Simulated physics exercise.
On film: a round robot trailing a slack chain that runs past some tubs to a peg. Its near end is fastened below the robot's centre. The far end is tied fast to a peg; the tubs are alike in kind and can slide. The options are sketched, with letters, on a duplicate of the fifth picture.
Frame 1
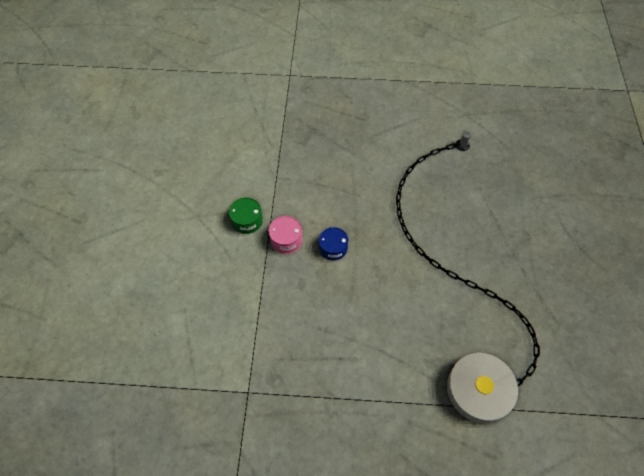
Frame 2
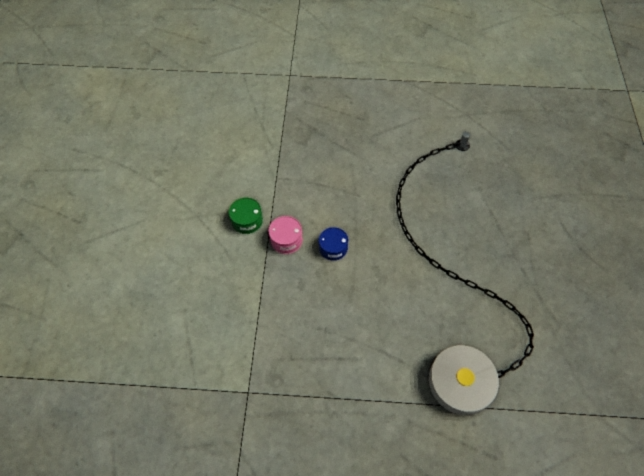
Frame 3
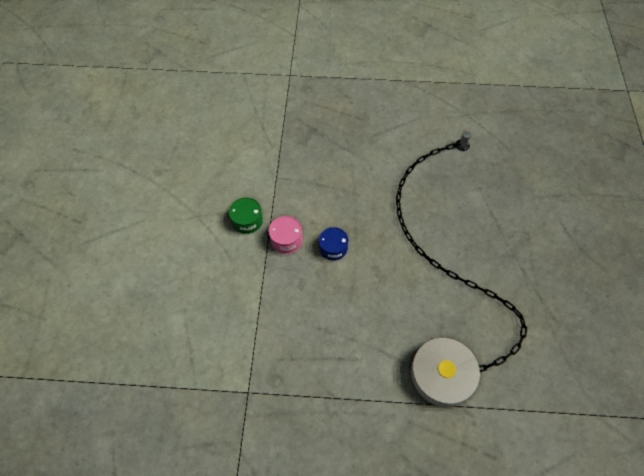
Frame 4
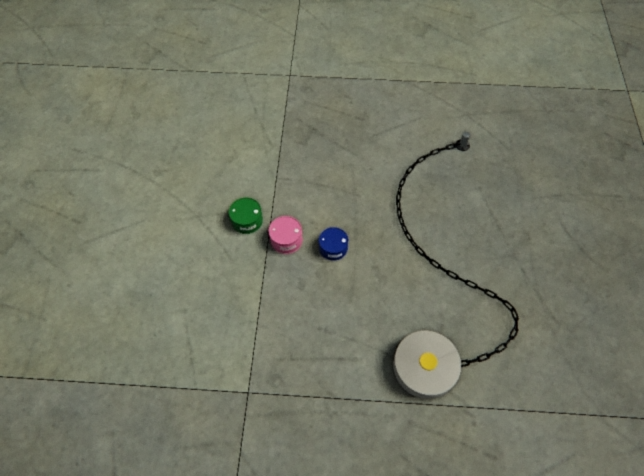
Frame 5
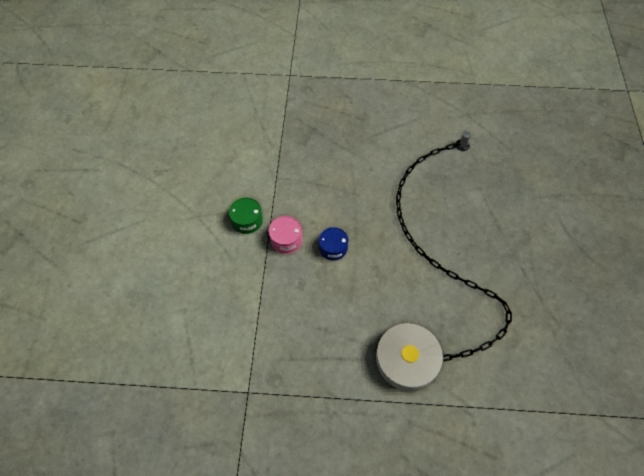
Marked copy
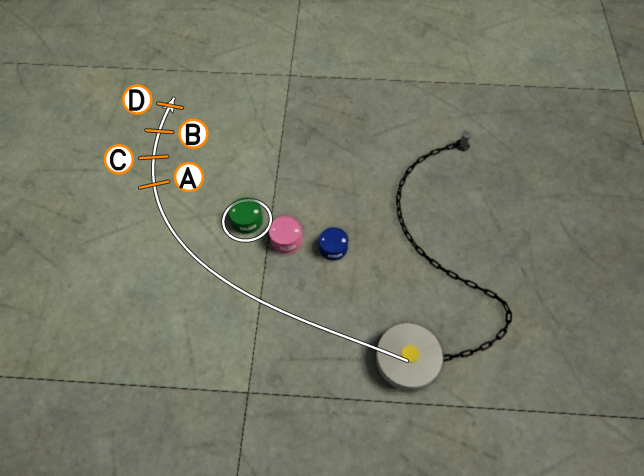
A round, pale grey robot with a yellow dot on top sits at the lower right of a worn, grey-green tiled floor, seen from above at an angle. A dark chain curves from it up to a small peg at the upper right, while green, pink and blue tubs sit near the centre. The robot slides steadily left and slightly upward, drawing the chain's lower bend along, while the tubs and camera stay still.
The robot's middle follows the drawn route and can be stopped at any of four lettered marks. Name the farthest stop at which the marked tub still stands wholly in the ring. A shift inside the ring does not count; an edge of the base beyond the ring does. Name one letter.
A.
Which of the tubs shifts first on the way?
The blue tub.
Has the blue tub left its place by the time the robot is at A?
By then, yes.
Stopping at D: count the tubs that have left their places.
Three.
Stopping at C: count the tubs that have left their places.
By then, three.
On the marked copy, A at (154, 185); B at (159, 131); C at (154, 157); D at (170, 106); the ring at (247, 220); the route from (407, 361) via (191, 253) to (174, 99).
Taking A. A third of the way, robot (287, 309); green tub (246, 216).
Two thirds of the way, robot (191, 250); green tub (246, 216).
When it is over, robot (152, 179); pink tub (286, 227); blue tub (319, 221); green tub (246, 216); the green tub is still in its ring.
As for the rest, B drags the ringed tub to (255, 183); C drags the ringed tub to (253, 199); D drags the ringed tub to (259, 165).
